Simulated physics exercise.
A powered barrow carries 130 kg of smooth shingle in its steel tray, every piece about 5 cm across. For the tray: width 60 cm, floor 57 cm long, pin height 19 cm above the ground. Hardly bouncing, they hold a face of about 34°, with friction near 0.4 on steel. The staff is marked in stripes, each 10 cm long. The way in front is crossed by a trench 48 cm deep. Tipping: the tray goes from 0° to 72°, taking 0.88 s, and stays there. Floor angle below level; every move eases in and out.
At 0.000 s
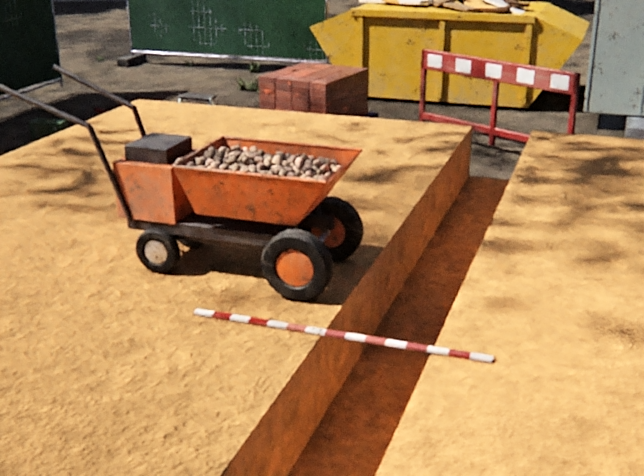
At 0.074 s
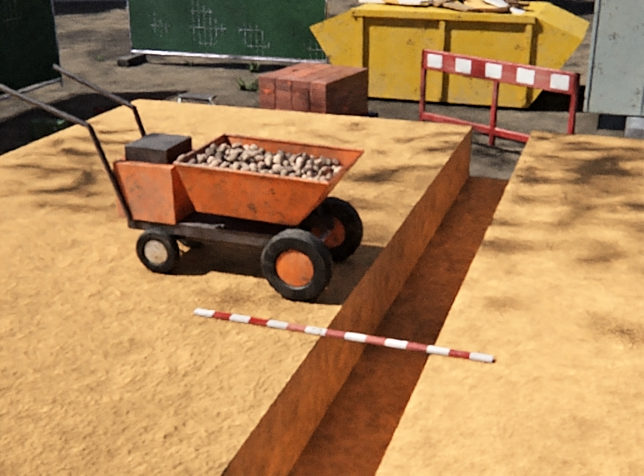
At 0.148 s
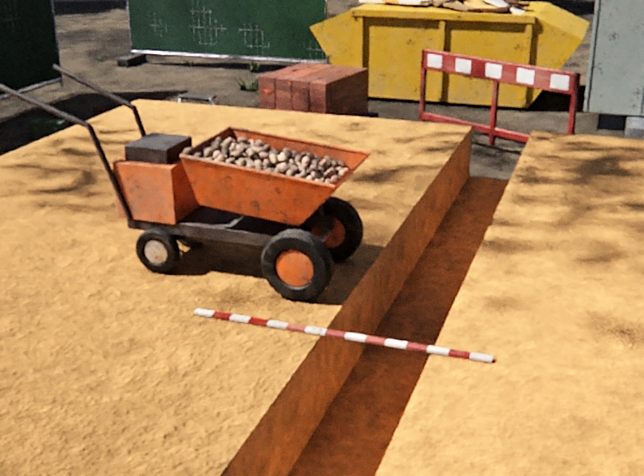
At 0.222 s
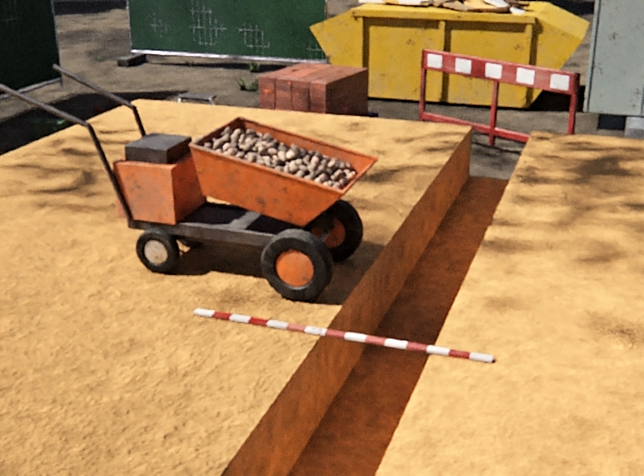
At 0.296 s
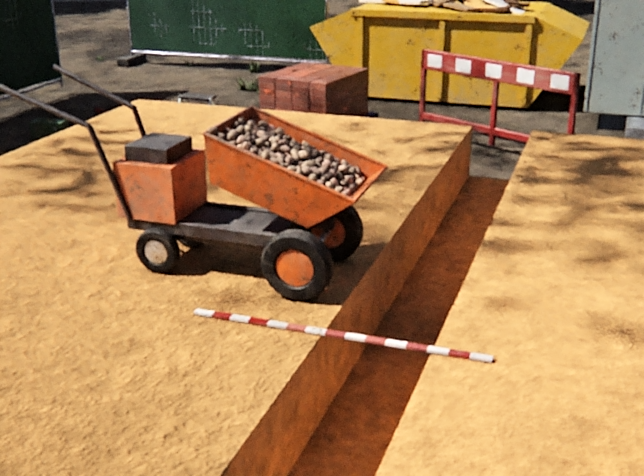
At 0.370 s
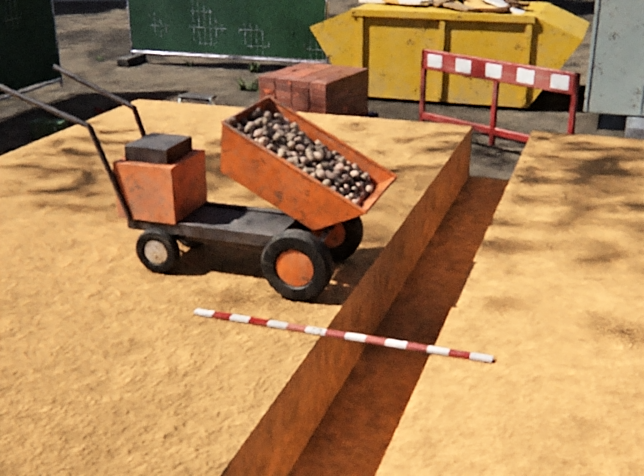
Orange powered barrow's tray of smooth stones tilting steadily forward to the right beside a trench, its wheels staying still.
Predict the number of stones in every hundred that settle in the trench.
Close to 71 in a hundred.
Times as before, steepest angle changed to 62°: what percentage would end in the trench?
Roughly 70 percent.
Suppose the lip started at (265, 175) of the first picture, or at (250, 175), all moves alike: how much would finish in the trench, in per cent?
About 100 per cent first, then about 90 per cent.
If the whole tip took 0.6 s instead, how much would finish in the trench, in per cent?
60 %.
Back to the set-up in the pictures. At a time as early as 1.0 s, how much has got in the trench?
Close to 35 per cent at that time.
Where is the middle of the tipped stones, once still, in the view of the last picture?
The middle should be near (435, 361).
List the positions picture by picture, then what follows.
In the first picture, the tray is at 0°, its lip at (327, 183); the top of the load is at (259, 157).
In the second picture, the tray is at 1°, its lip at (329, 184); the top of the load is at (261, 156); the stones move at 0.3 m/s on average.
The third picture shows lip at (335, 187), floor tilted 5°, highest stones at (233, 147); the stones move at 0.6 m/s on average.
In the fourth picture, the tray is at 11°, its lip at (344, 193); the top of the load is at (238, 137); the stones move at 0.8 m/s on average.
In the fifth picture, the tray is at 19°, its lip at (355, 202); the top of the load is at (244, 126); the stones move at 0.9 m/s on average.
The sixth picture shows lip at (366, 213), floor tilted 28°, highest stones at (260, 117); the stones move at 1.0 m/s on average.
After 0.7 s the floor is at 61°; 100 % in the tray; the foremost stones are at (398, 237).
After 1.0 s the floor is at 72°; 55 % in the tray, 33 % in the trench, 11 % past the trench; the foremost stones are at (483, 306).
After 1.3 s the floor is at 72°; 17 % in the tray, 54 % in the trench, 29 % past the trench; the foremost stones are at (622, 318).
After 3.3 s the floor is at 72°; 0 % in the tray, 71 % in the trench, 29 % past the trench; the foremost stones are past the picture's edge.
